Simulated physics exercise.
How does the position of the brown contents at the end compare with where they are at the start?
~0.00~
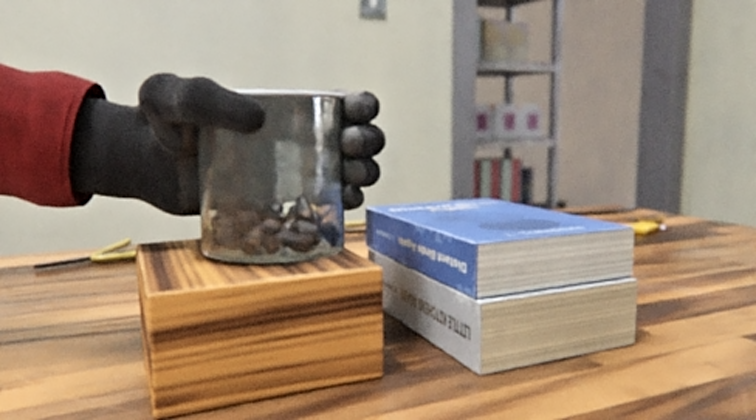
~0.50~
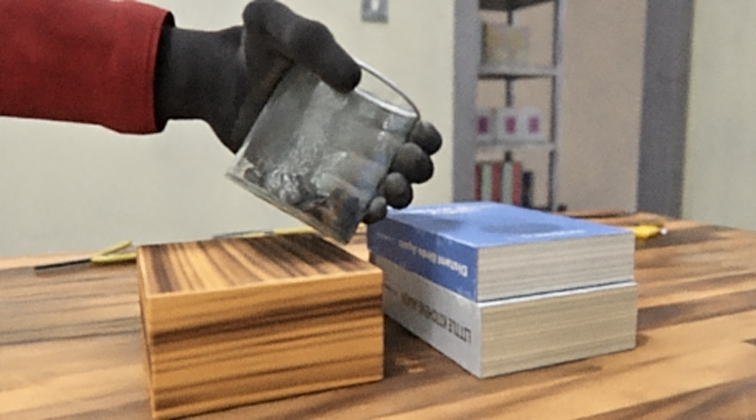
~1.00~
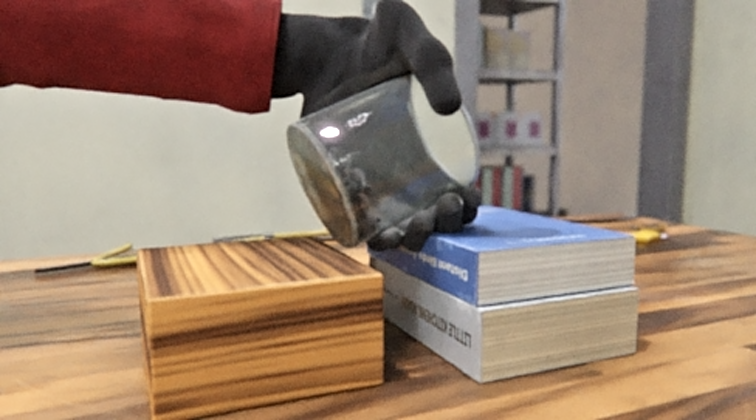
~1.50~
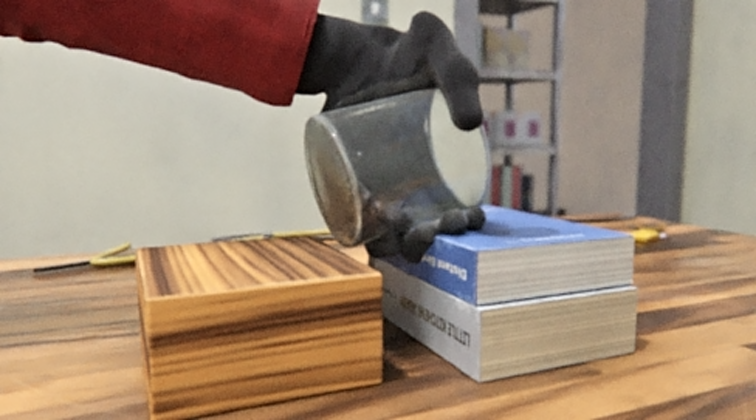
They end up farther to the right and slightly higher, near the book pile, whereas at the start they are above the wooden block on the left.
